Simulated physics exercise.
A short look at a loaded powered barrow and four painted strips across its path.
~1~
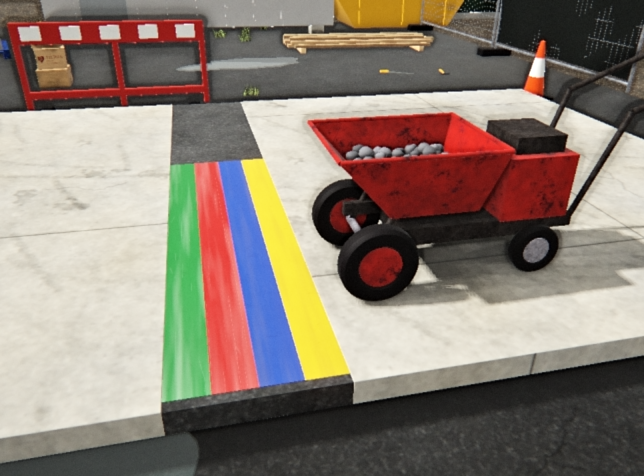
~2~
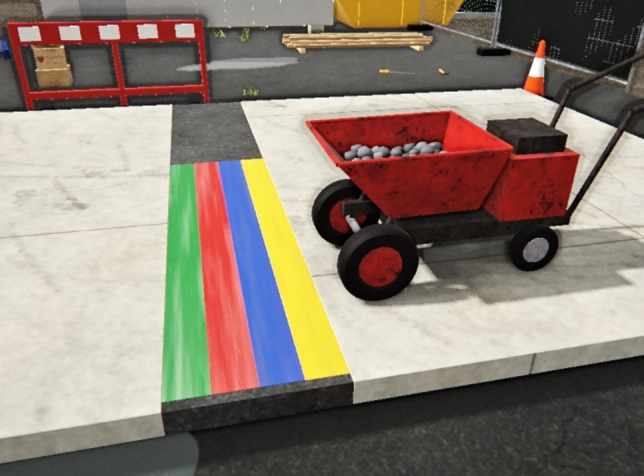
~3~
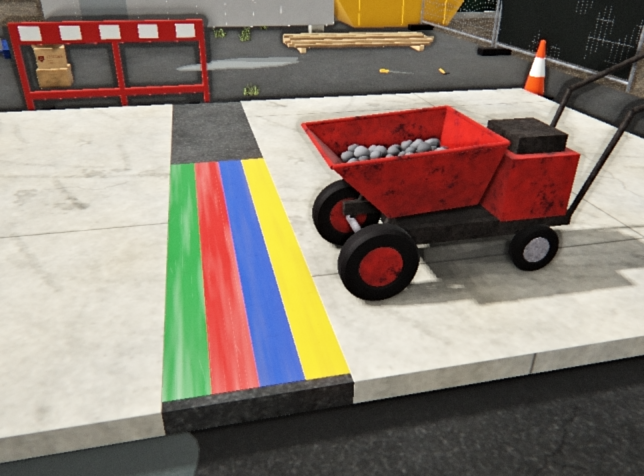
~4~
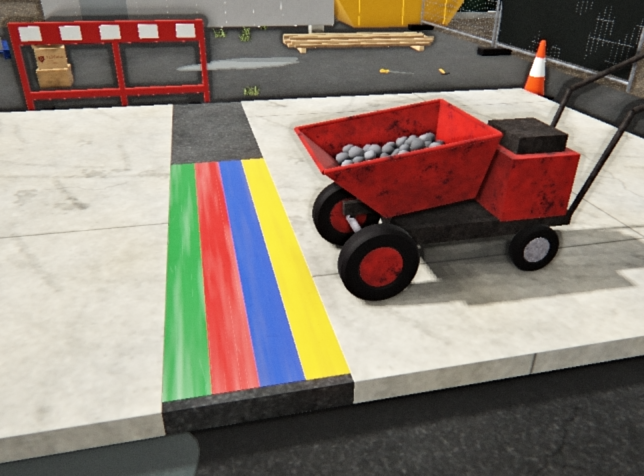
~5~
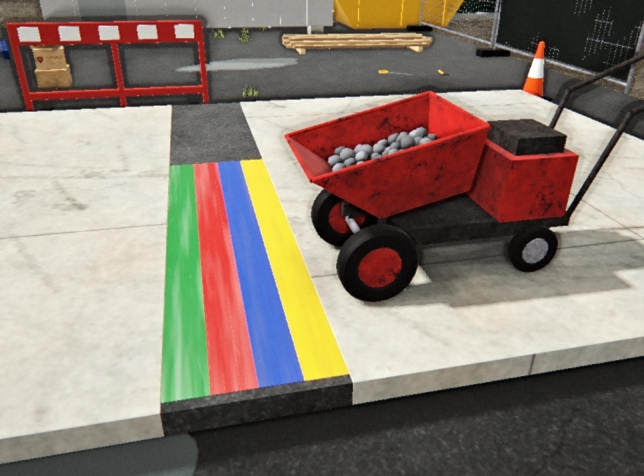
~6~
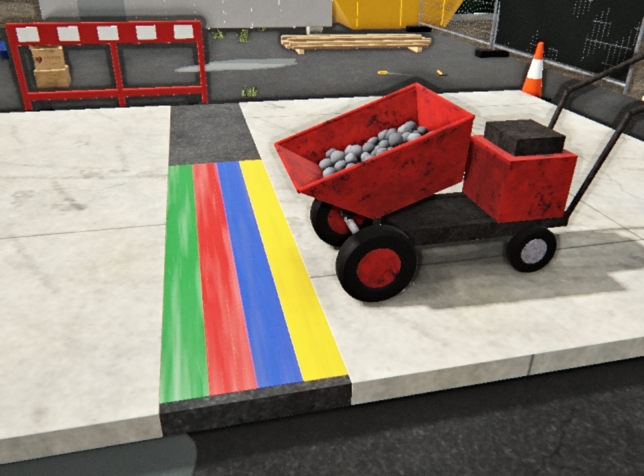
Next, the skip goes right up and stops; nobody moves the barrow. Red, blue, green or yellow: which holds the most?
Most lies over the red band.
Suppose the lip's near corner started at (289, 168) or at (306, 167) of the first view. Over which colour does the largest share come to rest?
At the first place the green strip, at the second green.
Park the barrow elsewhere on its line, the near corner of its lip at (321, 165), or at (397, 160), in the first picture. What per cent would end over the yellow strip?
Near 0 % and 20 %.
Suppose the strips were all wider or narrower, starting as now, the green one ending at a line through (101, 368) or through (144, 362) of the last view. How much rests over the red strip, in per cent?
First some 30, then 40 per cent.
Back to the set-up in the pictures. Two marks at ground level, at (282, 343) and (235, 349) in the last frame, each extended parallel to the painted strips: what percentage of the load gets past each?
About 80 and 60 per cent.
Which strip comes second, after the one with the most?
Second comes that green strip.
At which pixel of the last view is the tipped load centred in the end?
Around (206, 283).
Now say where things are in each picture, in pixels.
In the first frame, lip of the skip at (341, 164), level; top of the load at (420, 164), round cobbles; yellow strip at (313, 333); blue strip at (272, 339); red strip at (230, 344); green strip at (186, 351).
In the second frame, lip of the skip at (338, 165), level; top of the load at (419, 163).
In the third frame, lip of the skip at (333, 168), tipped barely; top of the load at (425, 156).
In the fourth frame, lip of the skip at (324, 173), tipped a little; top of the load at (419, 152).
In the fifth frame, lip of the skip at (312, 181), tipped a little; top of the load at (427, 145).
In the sixth frame, lip of the skip at (299, 191), tipped clearly; top of the load at (423, 147); yellow strip at (311, 334); blue strip at (270, 340); red strip at (228, 346); green strip at (184, 352).
Soon, skip tipped steeply; all in the skip.
A while on, skip tipped right over; most in the skip; a stray few over the blue strip; about a quarter over the red strip; a stray few over the green strip.
Towards the end, skip tipped right over; about a quarter in the skip; a small part over the blue strip; about a third over the red strip; about a quarter over the green strip; a small part off the paint.
Finally, skip tipped right over; about a quarter in the skip; none over the yellow strip; a small part over the blue strip; about a third over the red strip; about a quarter over the green strip; a small part off the paint.
